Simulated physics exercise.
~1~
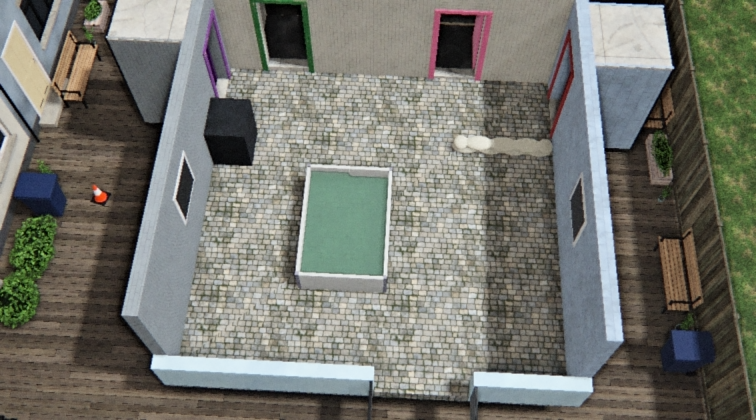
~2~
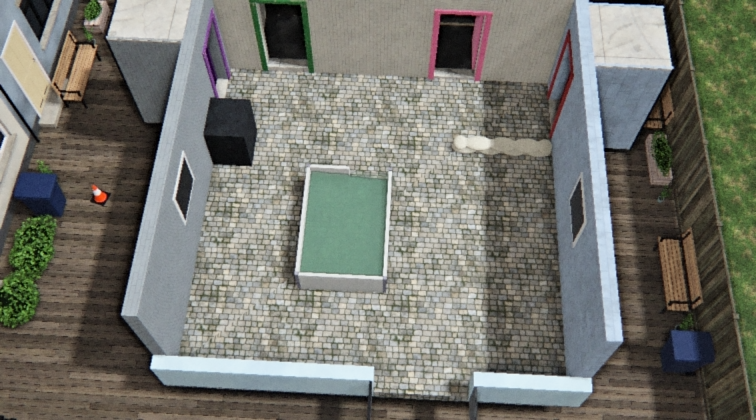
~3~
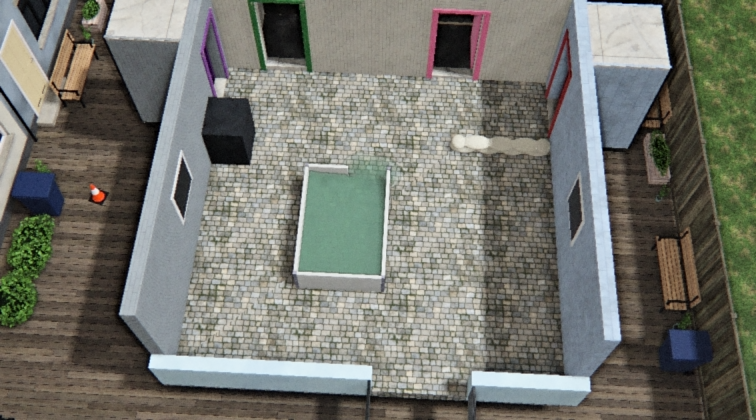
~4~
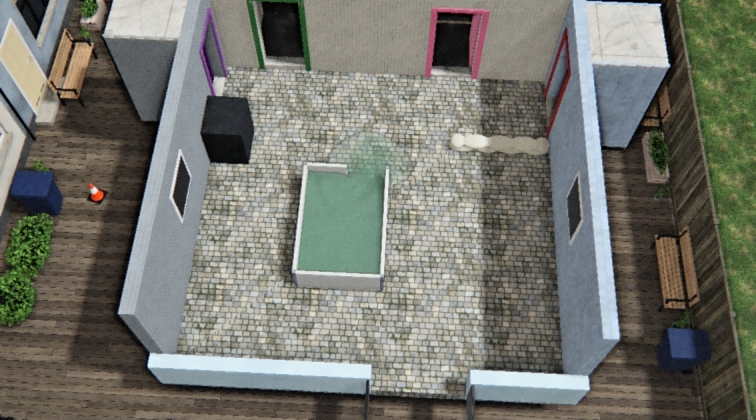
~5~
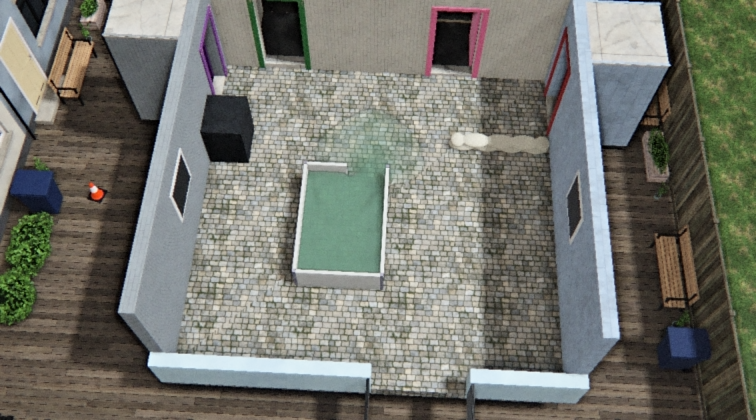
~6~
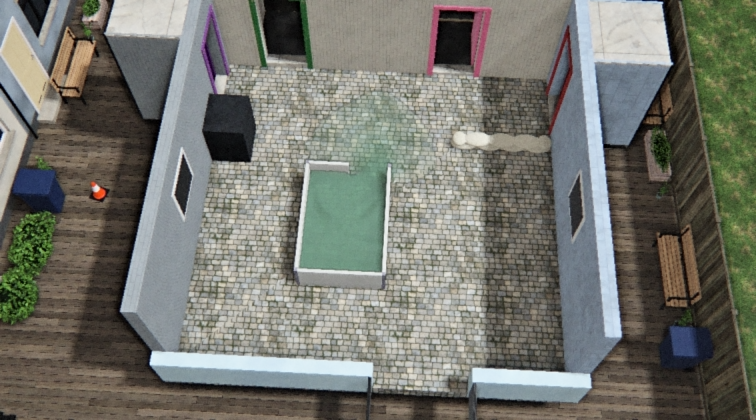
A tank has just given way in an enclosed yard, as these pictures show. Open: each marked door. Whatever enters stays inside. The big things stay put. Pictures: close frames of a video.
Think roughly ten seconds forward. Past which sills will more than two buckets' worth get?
My prediction: Purple door: More than two buckets, red door: More than two buckets, green door: No more than two buckets, pink door: More than two buckets.
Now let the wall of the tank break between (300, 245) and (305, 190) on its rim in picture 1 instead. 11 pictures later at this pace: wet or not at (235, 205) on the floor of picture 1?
Answer: Flooded.
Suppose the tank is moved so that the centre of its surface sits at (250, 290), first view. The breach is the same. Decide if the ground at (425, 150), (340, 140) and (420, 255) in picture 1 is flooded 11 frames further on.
Log: Flood; flood; no flood.
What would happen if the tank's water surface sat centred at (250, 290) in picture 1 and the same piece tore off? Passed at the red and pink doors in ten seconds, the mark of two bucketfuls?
Lab note - red tops the mark, pink falls short.
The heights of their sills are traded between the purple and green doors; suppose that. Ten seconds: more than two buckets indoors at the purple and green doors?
Result: Purple door comes in below; green door ends up above the limit.
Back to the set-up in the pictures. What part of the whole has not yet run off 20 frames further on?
I'd put it at about 96 per cent.
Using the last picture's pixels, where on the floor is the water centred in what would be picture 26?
Roughly (367, 170).
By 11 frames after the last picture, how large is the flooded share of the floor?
Near 25 in a hundred.
A moment on, water covers 20 % of the floor; the purple door not reached, the red door not reached, the green door not reached, the pink door not reached.
Next, water covers 25 % of the floor; the purple door not reached, the red door not reached, the green door wet at the sill, nothing in, the pink door under two buckets in.
Then, water covers 30 % of the floor; the purple door under two buckets in, the red door under two buckets in, the green door wet at the sill, nothing in, the pink door over two buckets in.
Later, water covers 35 % of the floor; the purple door over two buckets in, the red door far over two buckets in, the green door wet at the sill, nothing in, the pink door over two buckets in.
In the end, water covers 45 % of the floor; the purple door far over two buckets in, the red door far over two buckets in, the green door wet at the sill, nothing in, the pink door over two buckets in.
